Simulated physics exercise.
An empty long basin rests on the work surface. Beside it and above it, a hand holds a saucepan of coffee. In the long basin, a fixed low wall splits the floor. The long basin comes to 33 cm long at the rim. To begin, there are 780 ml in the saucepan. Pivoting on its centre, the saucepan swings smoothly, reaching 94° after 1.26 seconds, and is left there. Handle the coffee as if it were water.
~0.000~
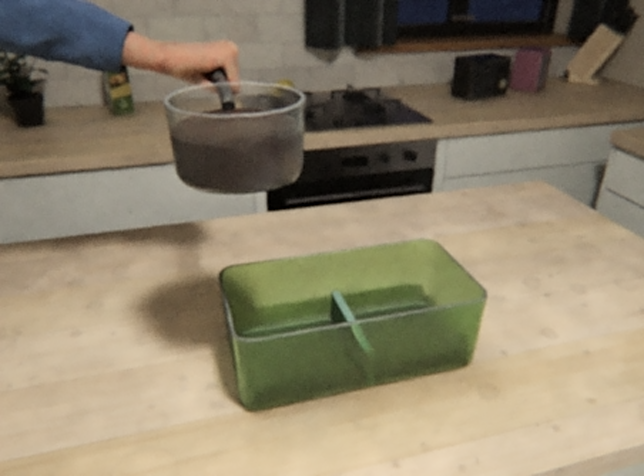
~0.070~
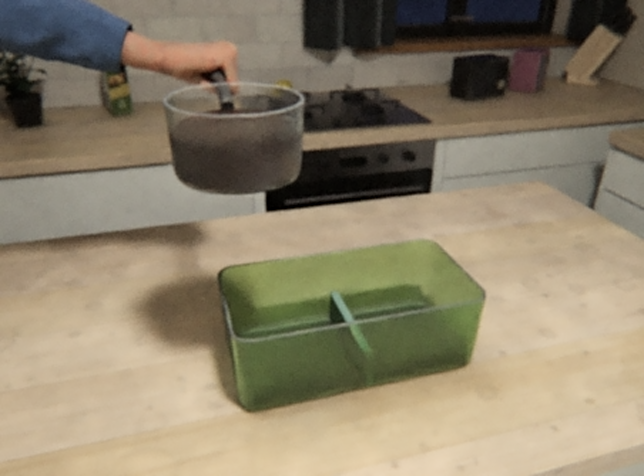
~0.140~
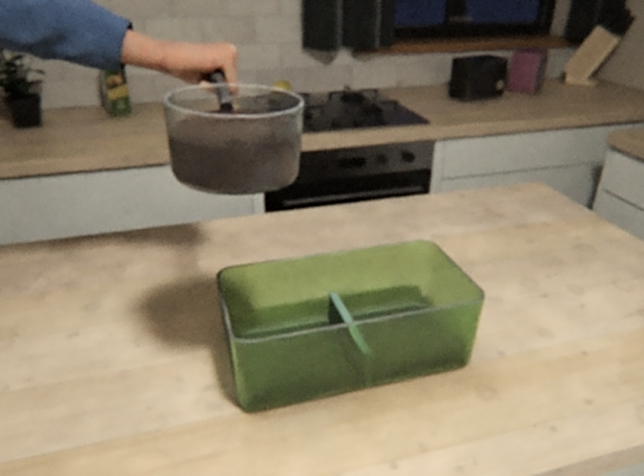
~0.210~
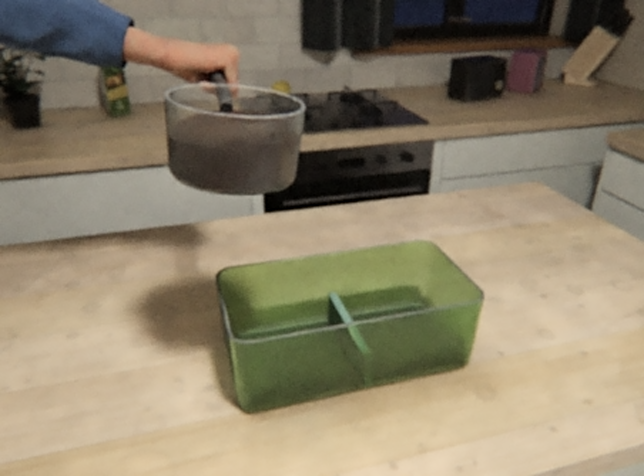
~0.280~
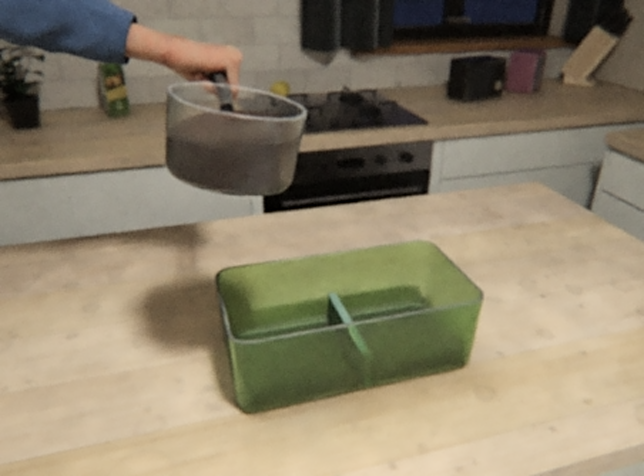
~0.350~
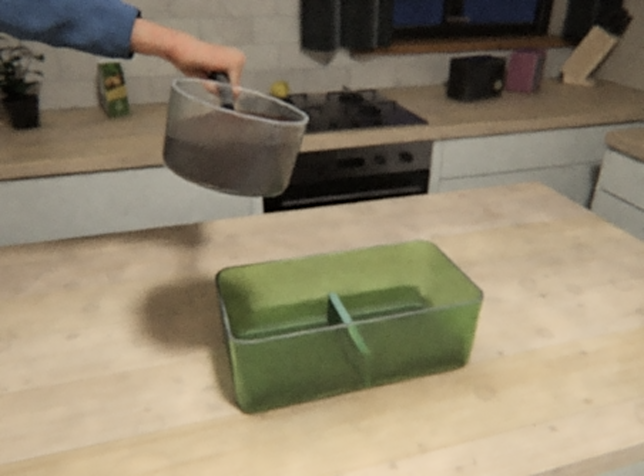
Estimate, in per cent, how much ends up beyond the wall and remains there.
Roughly 66 % ends up beyond the wall.
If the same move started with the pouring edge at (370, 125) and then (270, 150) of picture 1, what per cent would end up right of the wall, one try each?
Try 1: Approx. 95 %; try 2: Approx. 5 %.
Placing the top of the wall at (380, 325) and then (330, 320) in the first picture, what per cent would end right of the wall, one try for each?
20 % and 90 %.
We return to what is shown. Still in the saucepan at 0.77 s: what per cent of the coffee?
At that time about 70 in a hundred parts are still held.
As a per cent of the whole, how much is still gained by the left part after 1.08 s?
Near 28 percent, give or take.
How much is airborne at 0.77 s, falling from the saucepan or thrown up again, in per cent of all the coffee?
Estimate: About 26 % of all of it.
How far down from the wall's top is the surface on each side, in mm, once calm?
For the left, around 36 mm; for the right, around 24 mm.
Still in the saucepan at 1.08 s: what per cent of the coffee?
I'd estimate some 22 per cent.
Then, 0.77 s in, the tilt is 63° and 70 per cent is still to pour, 2 is left of the wall and 2 right of it.
Then, 1.08 s in, the tilt is 89° and 21 per cent is still to pour, 5 is left of the wall and 52 right of it.
Then, 1.41 s in, the tilt is 94° and 4 per cent is still to pour, 24 is left of the wall and 66 right of it.
Then, 1.76 s in, the tilt is 94° and 1 per cent is still to pour, 31 is left of the wall and 66 right of it.
Finally, 32 per cent lies left of the wall, 66 right of it and 1 outside.
